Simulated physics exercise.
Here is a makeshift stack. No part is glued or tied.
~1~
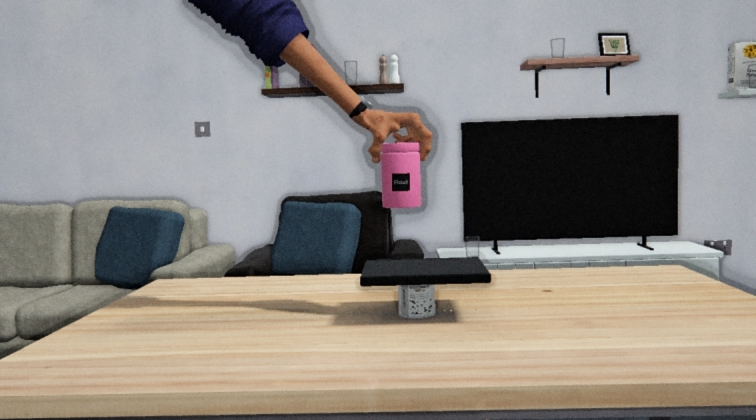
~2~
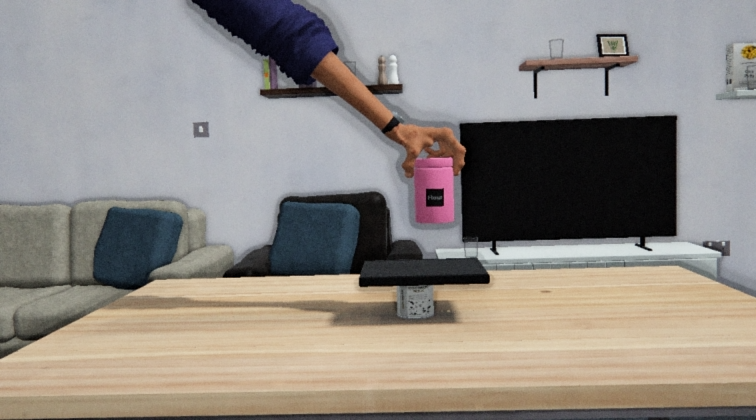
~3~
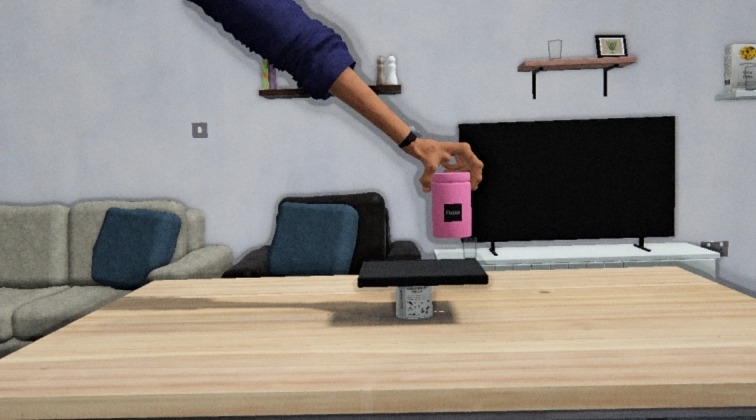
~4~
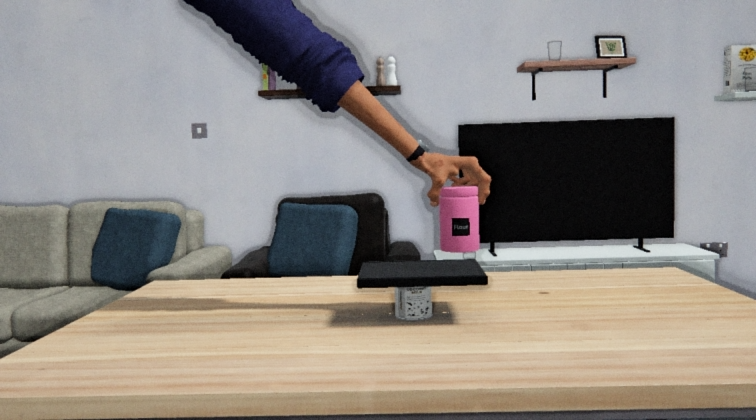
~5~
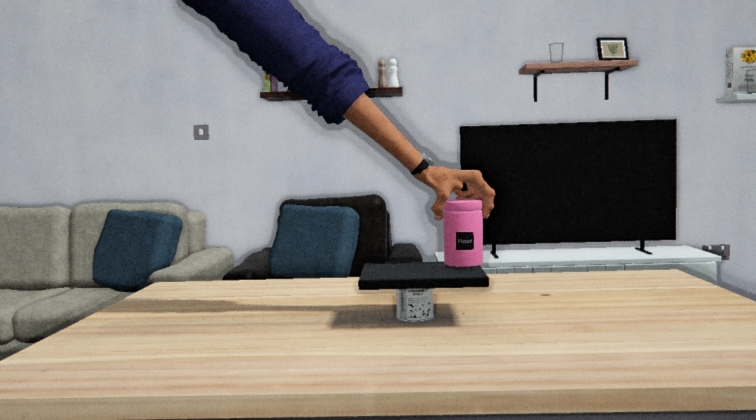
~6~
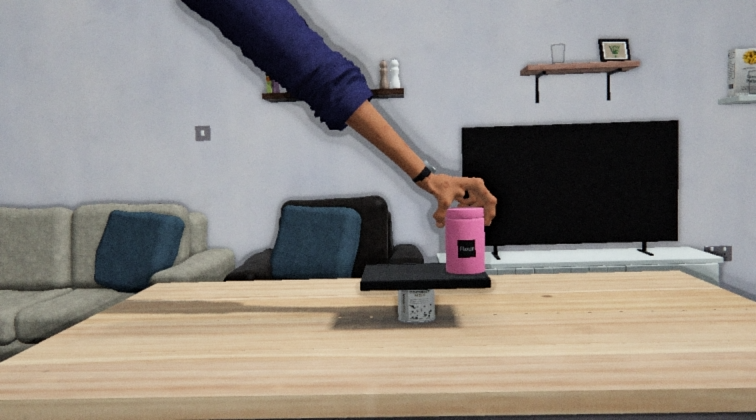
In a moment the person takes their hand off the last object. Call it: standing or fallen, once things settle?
Fallen.
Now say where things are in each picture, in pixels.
In the first frame, on its way; pink jar (401, 175); black lid (424, 271).
In the second frame, on its way; pink jar (434, 190); black lid (422, 271).
In the third frame, on its way; pink jar (452, 204); black lid (421, 272).
In the fourth frame, on its way; pink jar (459, 218); black lid (421, 273).
In the fifth frame, on its way; pink jar (463, 232); black lid (422, 274).
In the sixth frame, in place under the hand; pink jar (465, 240); black lid (424, 276).
Then, 0.40 s on from there, pink jar now fallen; black lid turned 48° from how it was put.
Then, 0.60 s on from there, black lid now fallen; white tin shifted about its own width.
In the end, fallen, black lid and pink jar; moved from the start, white tin. The stack loses its balance.
